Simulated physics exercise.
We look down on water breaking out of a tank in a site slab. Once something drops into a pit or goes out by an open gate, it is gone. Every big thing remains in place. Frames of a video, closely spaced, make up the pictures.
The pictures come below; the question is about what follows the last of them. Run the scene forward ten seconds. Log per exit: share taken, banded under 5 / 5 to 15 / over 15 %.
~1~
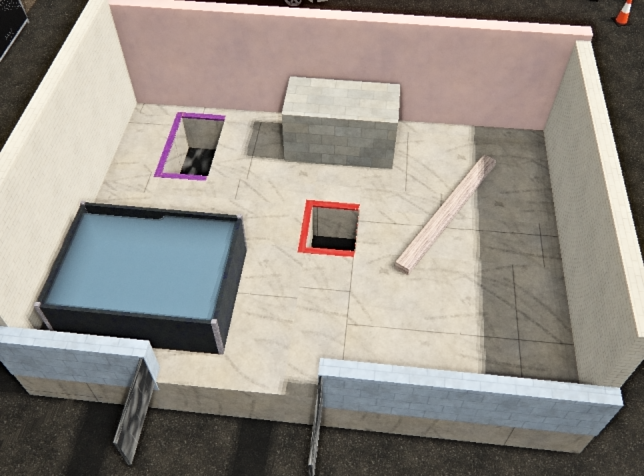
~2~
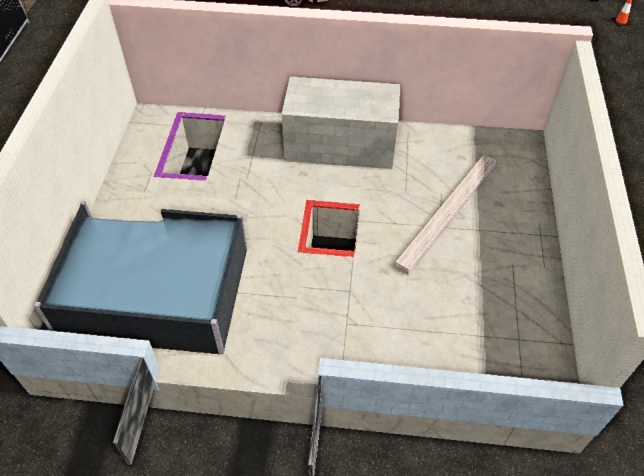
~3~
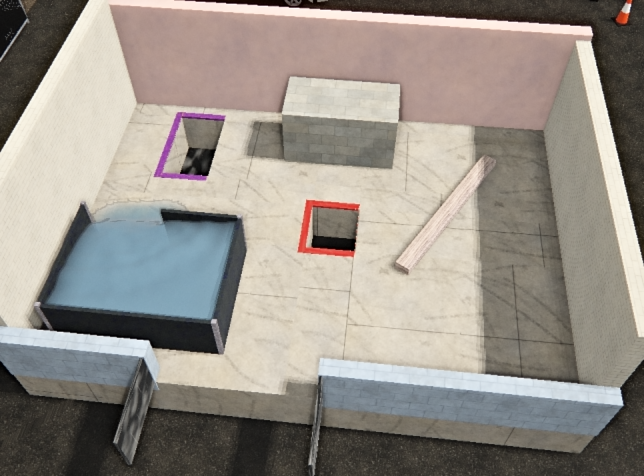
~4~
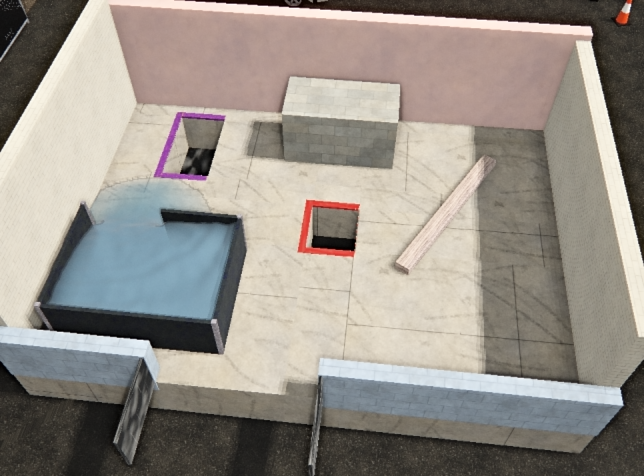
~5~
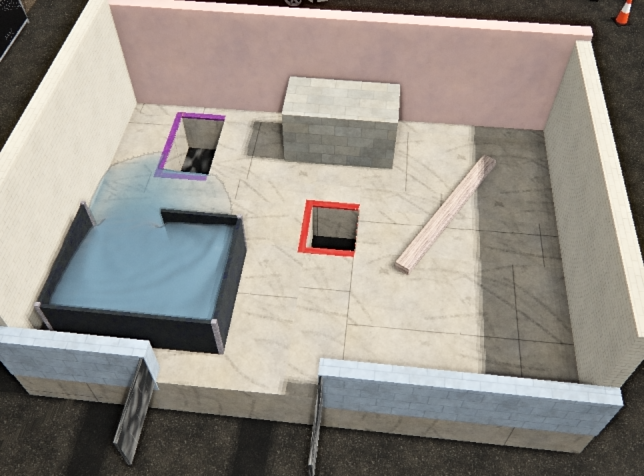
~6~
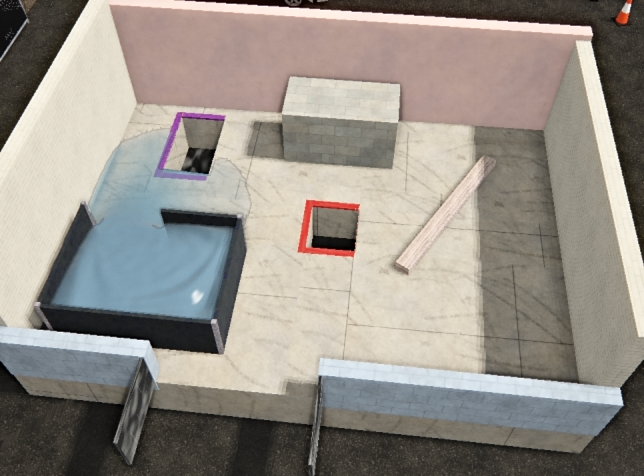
In order: Gate: The bottom band; red pit: The bottom band; purple pit: The top band.
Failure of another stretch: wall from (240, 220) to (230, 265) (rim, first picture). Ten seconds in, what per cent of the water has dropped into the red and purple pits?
The red pit takes 30 per cent and the purple pit 2 per cent.
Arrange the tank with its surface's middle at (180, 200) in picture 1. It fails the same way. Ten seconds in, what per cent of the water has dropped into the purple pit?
Within ten seconds, 80 percent of the total ends up in the purple pit.
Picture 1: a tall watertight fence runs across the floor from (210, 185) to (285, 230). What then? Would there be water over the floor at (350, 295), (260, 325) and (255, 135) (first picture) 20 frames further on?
Taking the three spots in the order asked, they are bone-dry, bone-dry and waterlogged.
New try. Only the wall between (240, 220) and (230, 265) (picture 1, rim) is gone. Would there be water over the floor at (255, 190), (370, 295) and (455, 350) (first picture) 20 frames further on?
In the order asked: Out of reach, sodden, sodden.
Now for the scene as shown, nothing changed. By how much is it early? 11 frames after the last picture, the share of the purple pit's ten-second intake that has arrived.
Roughly 25 per cent.
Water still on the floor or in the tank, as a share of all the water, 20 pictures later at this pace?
Roughly 66 parts in a hundred.
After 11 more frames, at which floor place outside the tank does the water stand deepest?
My finger goes to (154, 109).
A moment on, water covers 20 % of the floor; the gate 0 %, the red pit 0 %, the purple pit 7 %.
Next, water covers 20 % of the floor; the gate 0 %, the red pit 0 %, the purple pit 17 %.
Then, water covers 30 % of the floor; the gate 0 %, the red pit 0 %, the purple pit 35 %.
Later, water covers 40 % of the floor; the gate 0 %, the red pit 1 %, the purple pit 55 %.
In the end, water covers 45 % of the floor; the gate 1 %, the red pit 1 %, the purple pit 70 %.
